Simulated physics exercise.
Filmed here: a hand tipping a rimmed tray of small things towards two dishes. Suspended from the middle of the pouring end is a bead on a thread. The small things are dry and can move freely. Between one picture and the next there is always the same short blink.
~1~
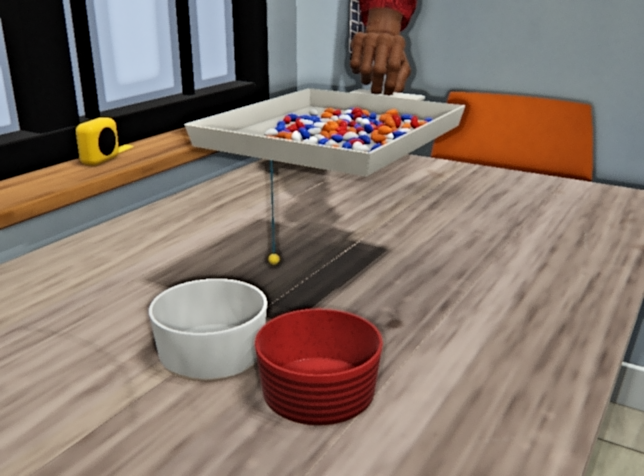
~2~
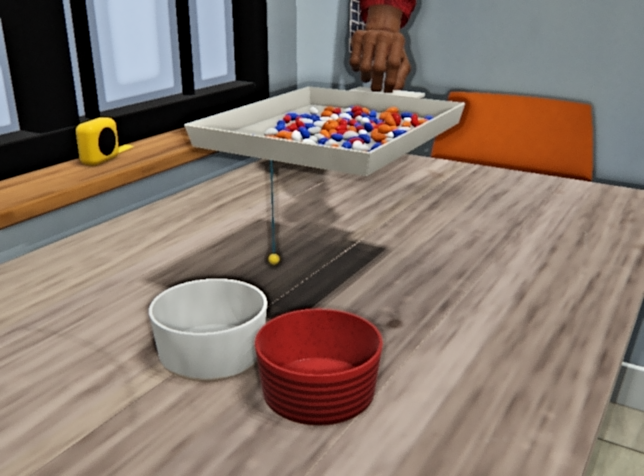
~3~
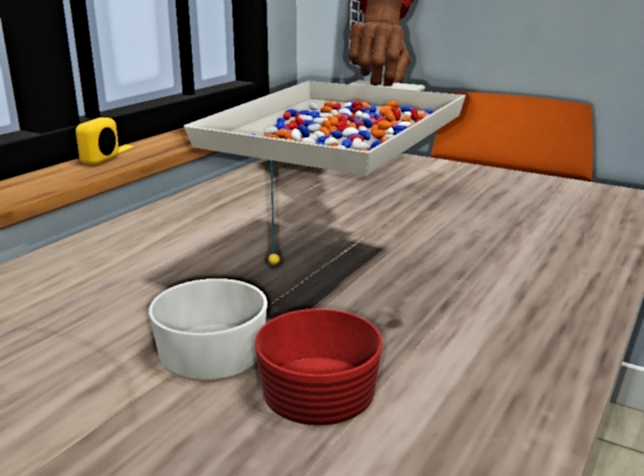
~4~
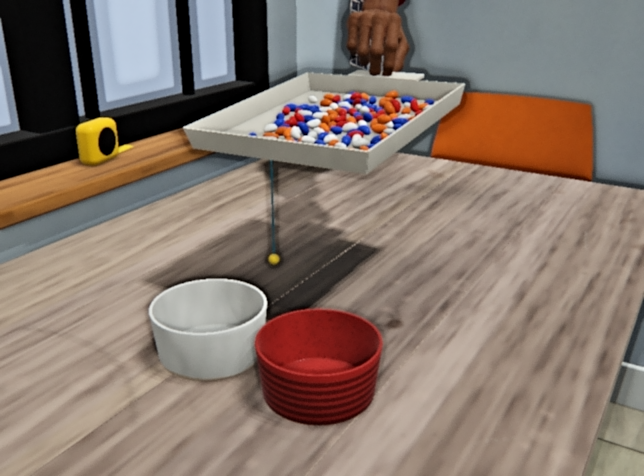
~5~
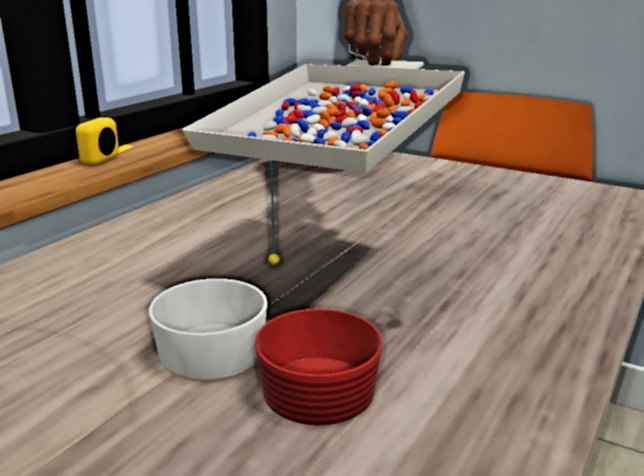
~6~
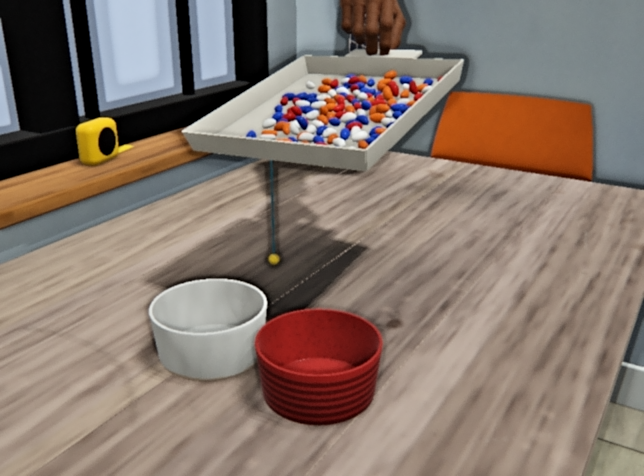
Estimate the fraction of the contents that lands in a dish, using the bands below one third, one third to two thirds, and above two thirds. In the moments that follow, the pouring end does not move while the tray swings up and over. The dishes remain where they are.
The fraction that lands in a dish is one third to two thirds.
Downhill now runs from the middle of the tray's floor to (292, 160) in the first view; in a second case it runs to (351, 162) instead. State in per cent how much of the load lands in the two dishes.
Case one 70 %; case two 0 %.
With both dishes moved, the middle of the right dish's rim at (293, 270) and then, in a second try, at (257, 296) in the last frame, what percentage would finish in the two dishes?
Close to 10 in a hundred first, close to 80 in a hundred second.
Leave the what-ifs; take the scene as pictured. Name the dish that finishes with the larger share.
The left-hand one comes out ahead.
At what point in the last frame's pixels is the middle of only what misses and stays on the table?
Look around pixel (155, 312).
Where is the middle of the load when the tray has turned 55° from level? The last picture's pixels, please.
I'd put the middle of the pieces at roughly (283, 102).
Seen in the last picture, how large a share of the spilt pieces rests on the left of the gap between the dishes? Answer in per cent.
Estimate: About 90 in every hundred.
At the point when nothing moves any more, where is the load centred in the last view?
Close to (184, 337) in the last view.
Soon, tray tipped steeply; all on the tray.
A while on, tray tipped right over; nearly all on the tray; a stray few in the left dish; a small part in the air.
Towards the end, tray tipped past a quarter turn; a small part in the right dish; about a third in the left dish; about half outside both.
Finally, tray tipped past a quarter turn; a small part in the right dish; about a third in the left dish; about half outside both.
